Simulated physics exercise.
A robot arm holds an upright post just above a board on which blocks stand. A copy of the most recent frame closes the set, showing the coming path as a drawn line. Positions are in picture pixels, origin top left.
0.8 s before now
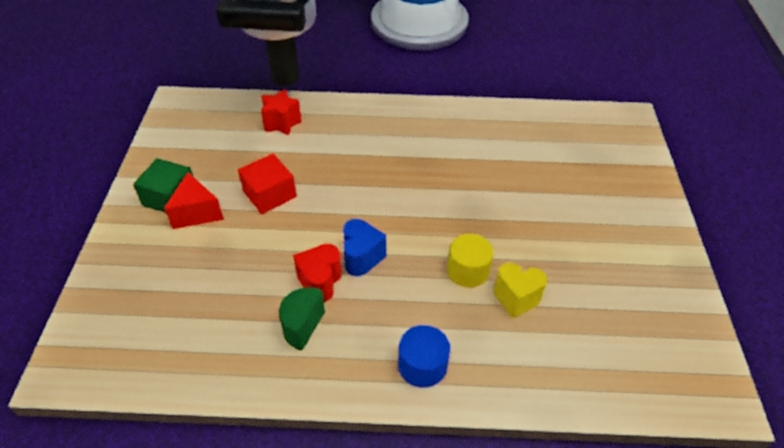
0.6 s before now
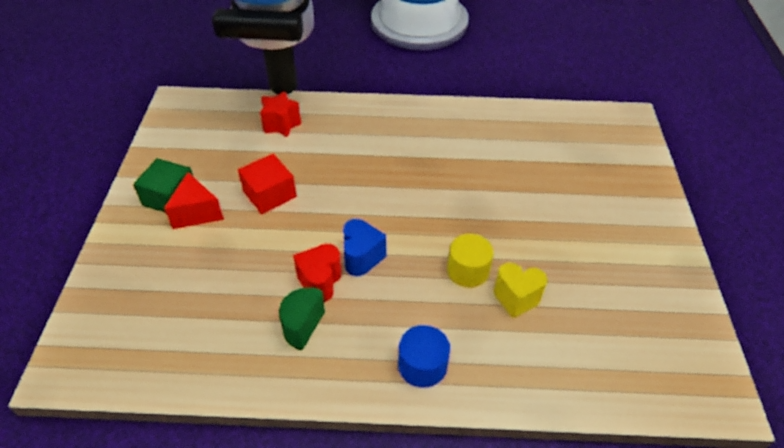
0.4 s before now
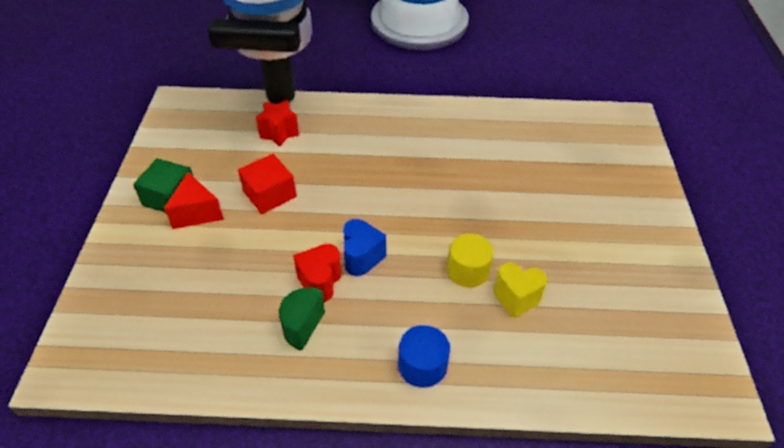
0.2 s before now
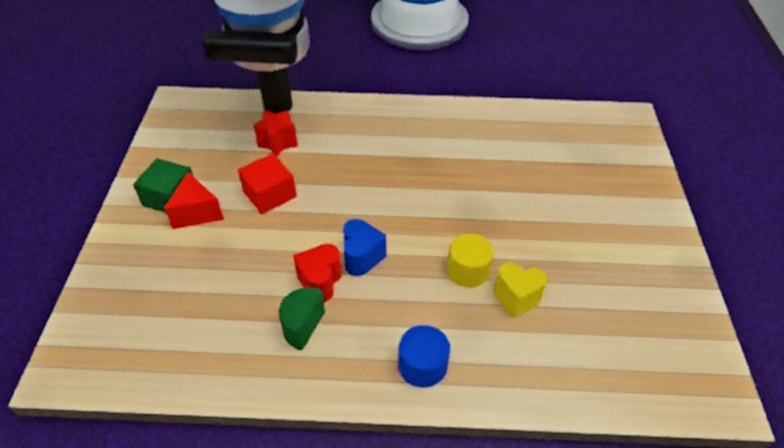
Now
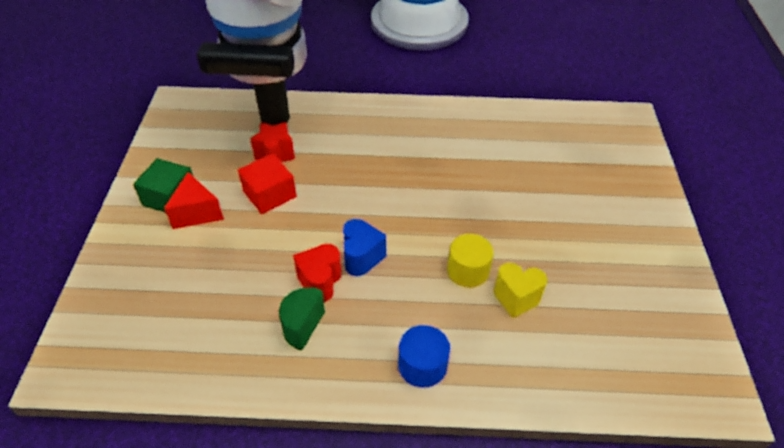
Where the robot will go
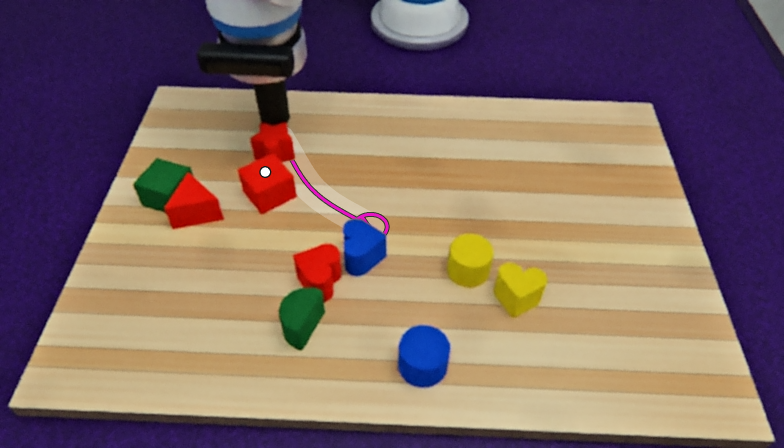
A robot arm pushes the red star-shaped block a short way down the wooden board.
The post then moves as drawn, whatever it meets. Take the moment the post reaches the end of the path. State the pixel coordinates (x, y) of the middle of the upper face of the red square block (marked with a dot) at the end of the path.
It should be at about (251, 207).
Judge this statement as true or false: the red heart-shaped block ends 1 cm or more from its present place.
That is false.
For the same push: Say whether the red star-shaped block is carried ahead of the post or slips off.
It ends up beside or behind the post.
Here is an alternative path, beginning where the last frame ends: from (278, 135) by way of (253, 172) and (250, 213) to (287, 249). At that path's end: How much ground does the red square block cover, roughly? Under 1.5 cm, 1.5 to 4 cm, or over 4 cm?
Movement: Over 4 cm.
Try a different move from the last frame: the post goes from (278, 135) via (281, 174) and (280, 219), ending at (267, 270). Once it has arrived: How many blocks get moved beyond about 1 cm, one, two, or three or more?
I'd say two blocks get shifted by more than about 1 cm.
The line goes from (278, 135) by way of (308, 185) to (370, 227); the dot is on the red square block.
The first path, step by step. One third of the way, post at (294, 153); red square block at (259, 195), turned 20° clockwise; red star-shaped block at (273, 165), turned 35° clockwise.
Two thirds of the way, post at (324, 186); red square block at (251, 207), turned 40° clockwise; red star-shaped block at (283, 180), turned 70° clockwise.
At the end, post at (370, 212); red square block at (251, 207), turned 40° clockwise; red star-shaped block at (283, 180), turned 70° clockwise; red heart-shaped block unmoved; blue heart-shaped block unmoved.
